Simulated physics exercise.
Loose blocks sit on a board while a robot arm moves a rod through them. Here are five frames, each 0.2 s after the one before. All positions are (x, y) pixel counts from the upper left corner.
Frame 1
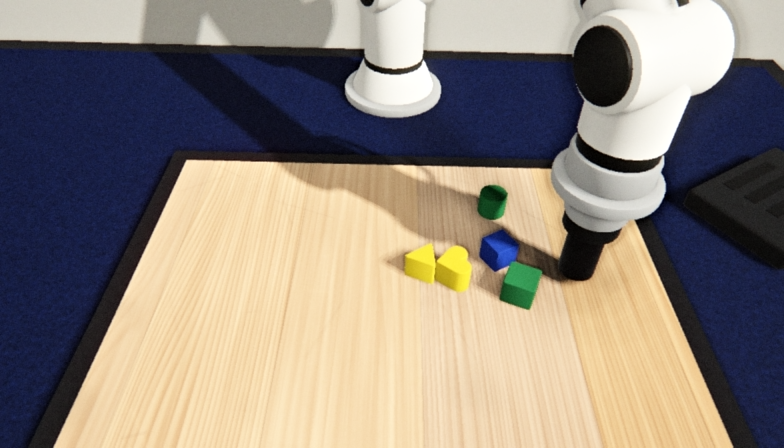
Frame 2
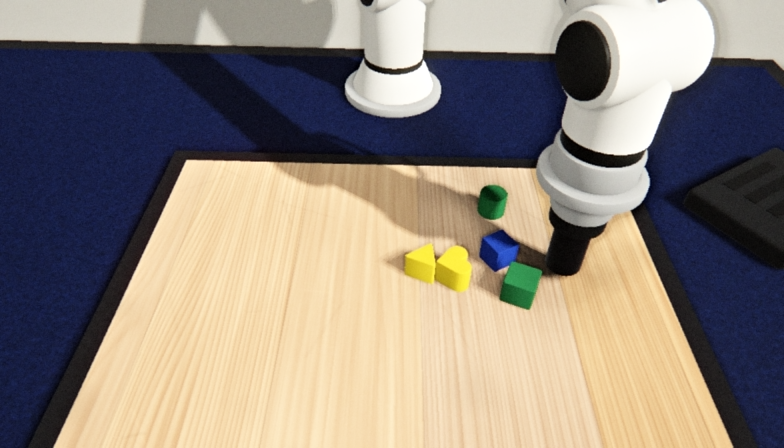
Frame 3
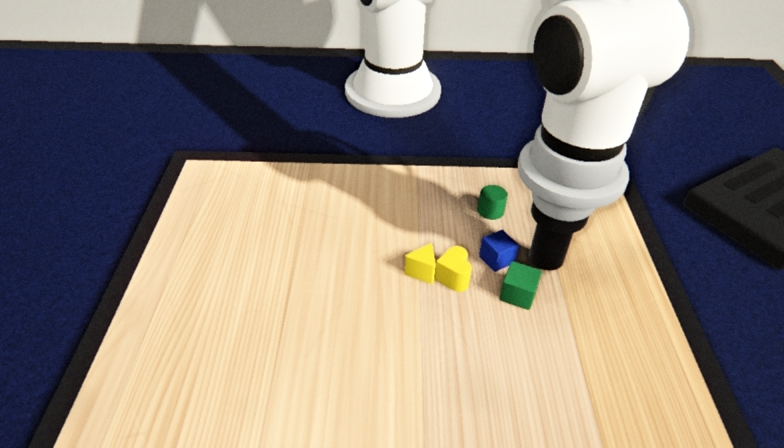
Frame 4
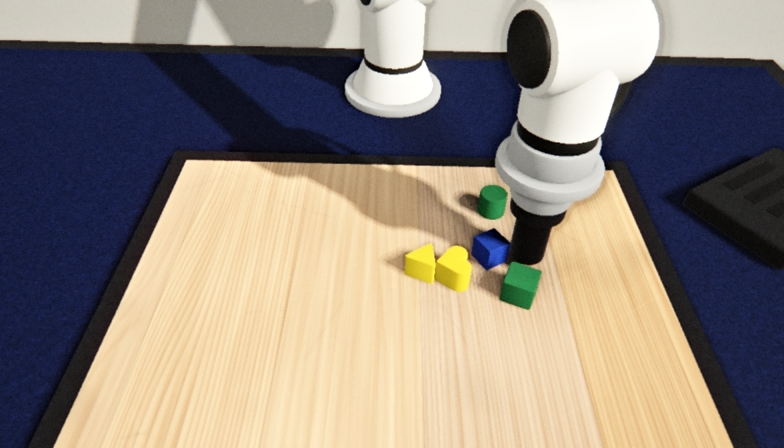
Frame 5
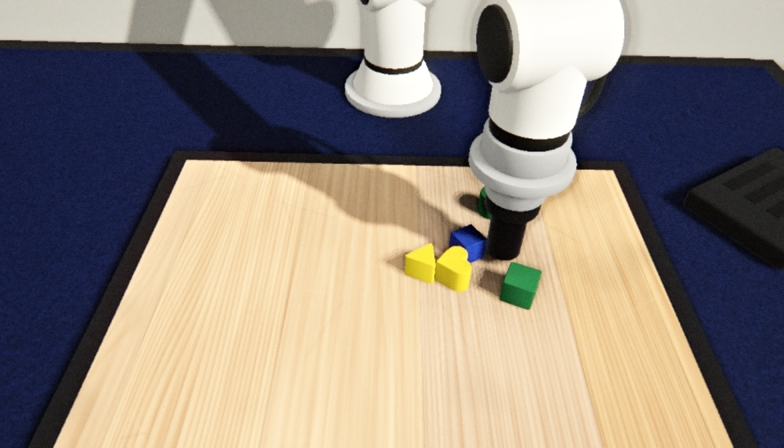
A robot arm holding a black rod moves left across a wooden board, toward a blue block near two yellow blocks, a green cube and a green cylinder. The rod reaches the blue block and pushes it left, close to the yellow blocks, while the other blocks stay still.
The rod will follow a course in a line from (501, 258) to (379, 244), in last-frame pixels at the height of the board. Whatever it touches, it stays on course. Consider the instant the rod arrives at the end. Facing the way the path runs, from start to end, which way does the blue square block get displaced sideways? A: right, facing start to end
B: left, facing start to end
Choice A: Right, facing start to end.
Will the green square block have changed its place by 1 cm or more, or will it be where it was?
It holds its position.
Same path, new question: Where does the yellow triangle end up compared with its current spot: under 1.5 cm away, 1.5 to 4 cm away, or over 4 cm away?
Covers under 1.5 cm.
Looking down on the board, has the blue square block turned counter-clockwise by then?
No, it doesn't check out.
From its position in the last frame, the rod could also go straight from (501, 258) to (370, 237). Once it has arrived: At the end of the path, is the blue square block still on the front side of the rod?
The answer is yes.
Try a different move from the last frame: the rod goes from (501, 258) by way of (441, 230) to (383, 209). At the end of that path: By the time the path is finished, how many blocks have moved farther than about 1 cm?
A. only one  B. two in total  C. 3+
Letter A.
The first path, step by step. One third of the way, rod (461, 244); blue square block (428, 228).
Two thirds of the way, rod (419, 239); blue square block (392, 218), turned 45° clockwise.
At the end, rod (379, 235); yellow triangle still; yellow heart block still; blue square block (364, 207), turned 105° clockwise; green square block still.
